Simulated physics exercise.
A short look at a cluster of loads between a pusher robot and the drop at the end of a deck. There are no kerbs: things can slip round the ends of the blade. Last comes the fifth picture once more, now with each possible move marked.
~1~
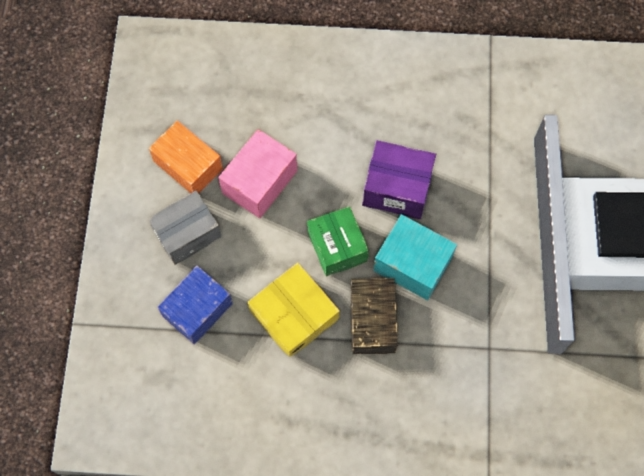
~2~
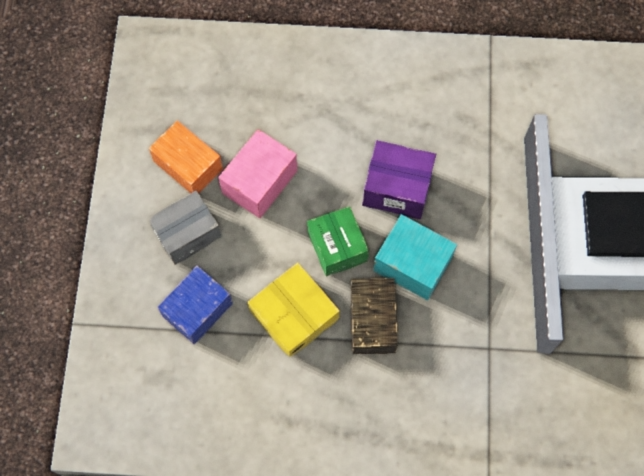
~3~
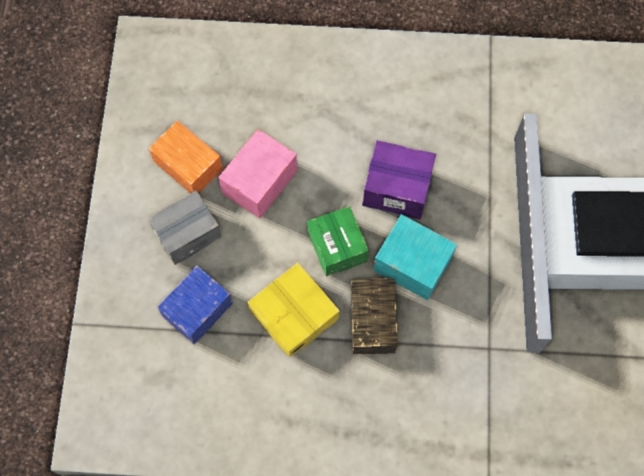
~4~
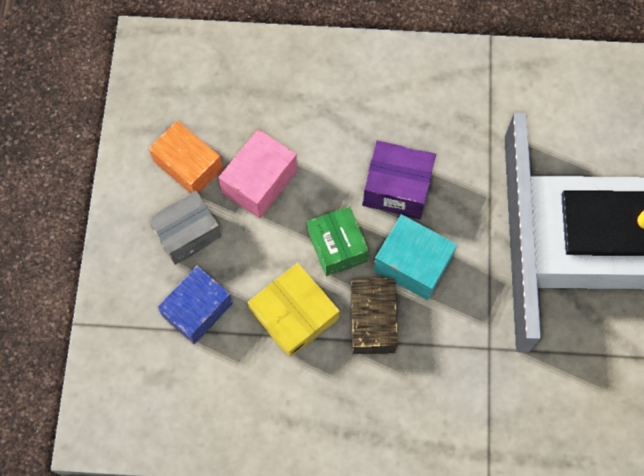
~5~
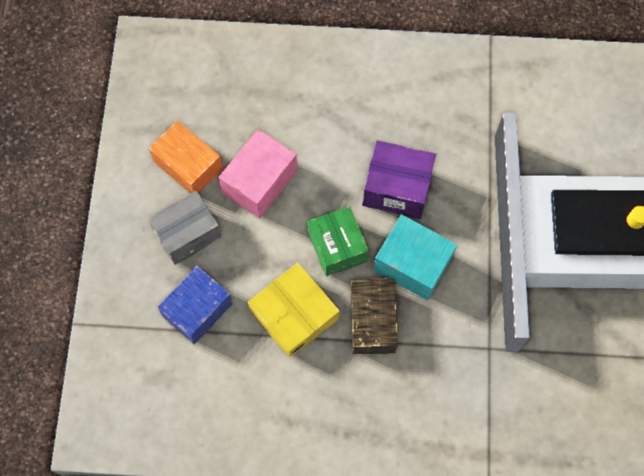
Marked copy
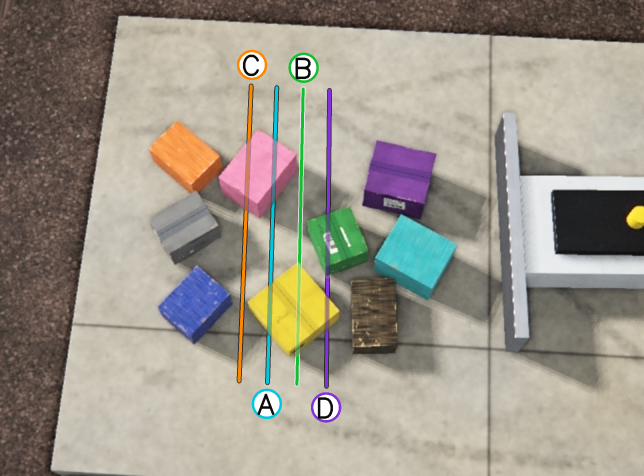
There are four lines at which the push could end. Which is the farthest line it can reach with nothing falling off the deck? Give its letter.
The farthest safe stop is C.
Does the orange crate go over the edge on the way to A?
No.
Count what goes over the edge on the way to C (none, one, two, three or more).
In all, none.
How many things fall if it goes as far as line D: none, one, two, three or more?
By then, none.
On the marked copy, A at (272, 227); B at (300, 229); C at (245, 225); D at (328, 230).
With C. Early on, robot (497, 216); purple box (377, 181); turquoise crate (377, 255).
Further on, robot (401, 210); orange crate (168, 156); grey box (173, 226).
At the end, robot (326, 206); orange crate (103, 151); grey box (100, 221); nothing has fallen.
As for the rest, A is safe but short; B is safe but short; D is safe but short.
